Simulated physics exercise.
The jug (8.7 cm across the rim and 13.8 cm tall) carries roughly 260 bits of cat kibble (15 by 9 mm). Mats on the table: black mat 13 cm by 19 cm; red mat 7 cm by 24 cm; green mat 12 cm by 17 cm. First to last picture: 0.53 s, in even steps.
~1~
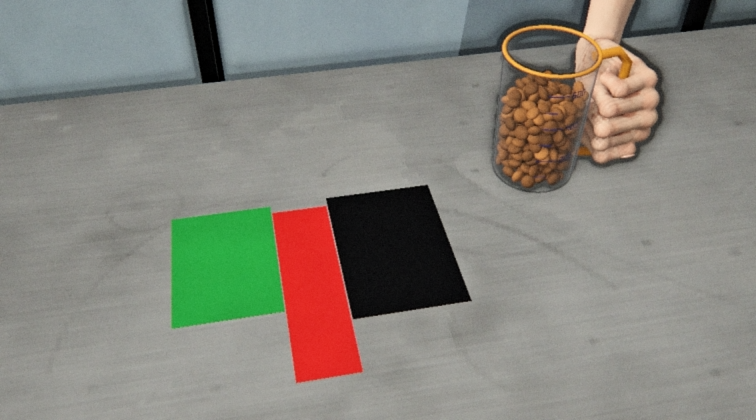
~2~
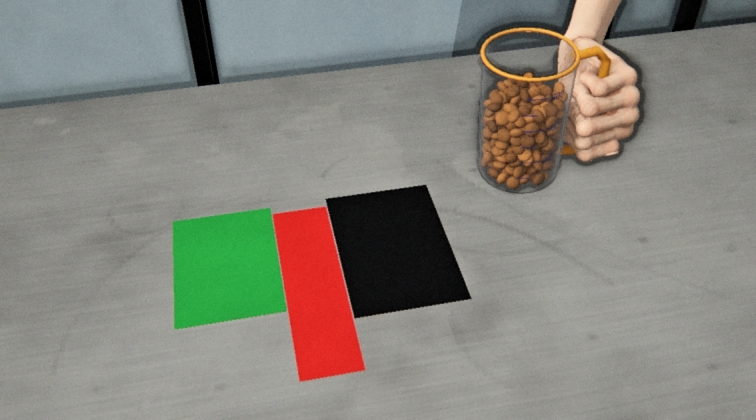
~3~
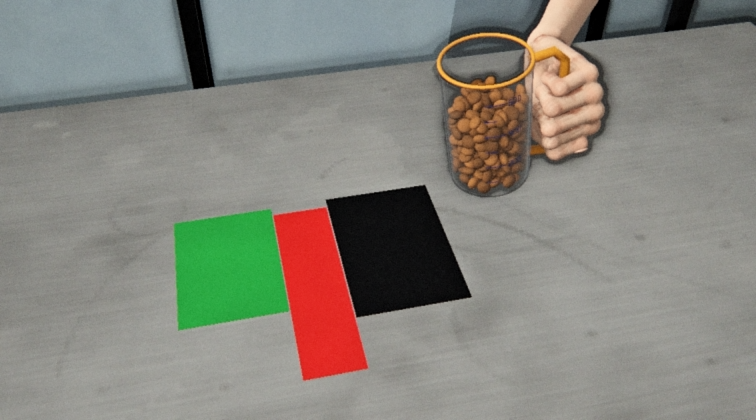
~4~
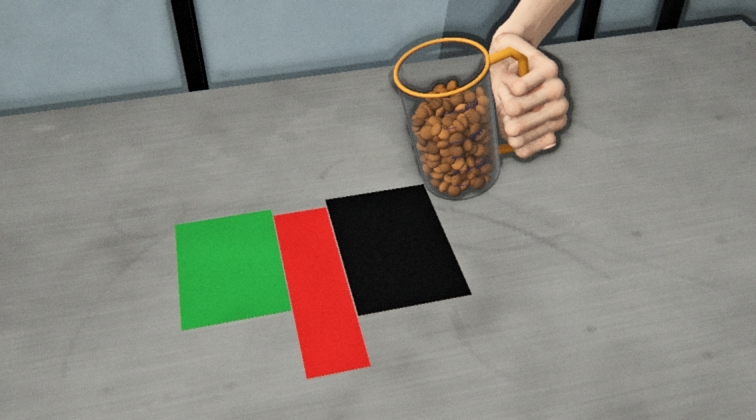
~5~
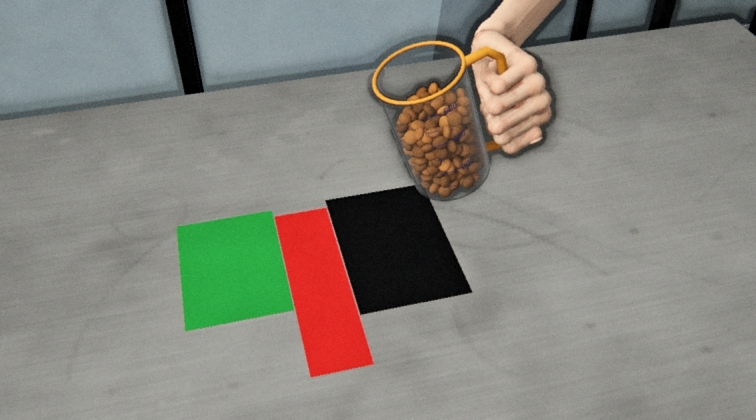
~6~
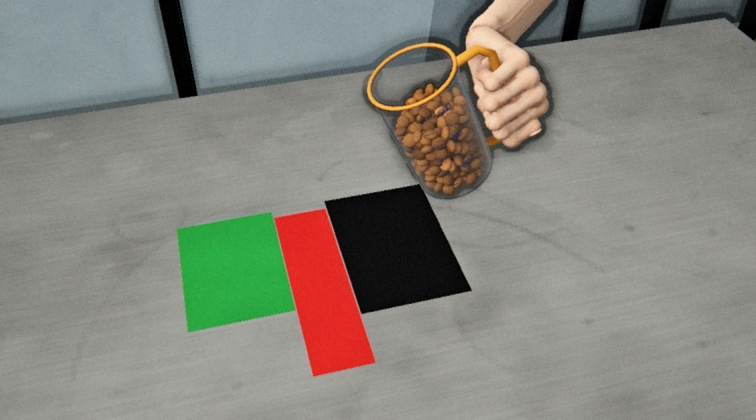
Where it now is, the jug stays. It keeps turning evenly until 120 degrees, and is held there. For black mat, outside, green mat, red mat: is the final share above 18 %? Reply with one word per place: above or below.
Black mat: Above, outside: Below, green mat: Below, red mat: Above.
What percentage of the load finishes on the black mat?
Around 45 in a hundred.
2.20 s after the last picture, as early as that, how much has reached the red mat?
So far it comes to around 20 per cent.
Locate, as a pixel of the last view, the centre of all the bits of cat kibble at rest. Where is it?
(341, 259) or so.
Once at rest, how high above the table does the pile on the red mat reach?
Near 3.5 cm.
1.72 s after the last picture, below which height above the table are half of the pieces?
Roughly 18 cm.
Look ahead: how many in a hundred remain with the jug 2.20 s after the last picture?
35 %.
Then, 0.65 s after the last picture, tilt 55 degrees; jug 100 %; middle of all pieces on or above the table near (450, 133).
Then, 1.21 s after the last picture, tilt 82 degrees; jug 100 %; middle of all pieces on or above the table near (452, 127).
Then, 1.72 s after the last picture, tilt 107 degrees; jug 100 %; middle of all pieces on or above the table near (445, 130).
Then, 2.20 s after the last picture, tilt 120 degrees; jug 35 %, red mat 20 %, black mat 40 %; middle of all pieces on or above the table near (376, 211).
In the end, jug 0 %, green mat 5 %, red mat 45 %, outside 5 %, black mat 45 %.
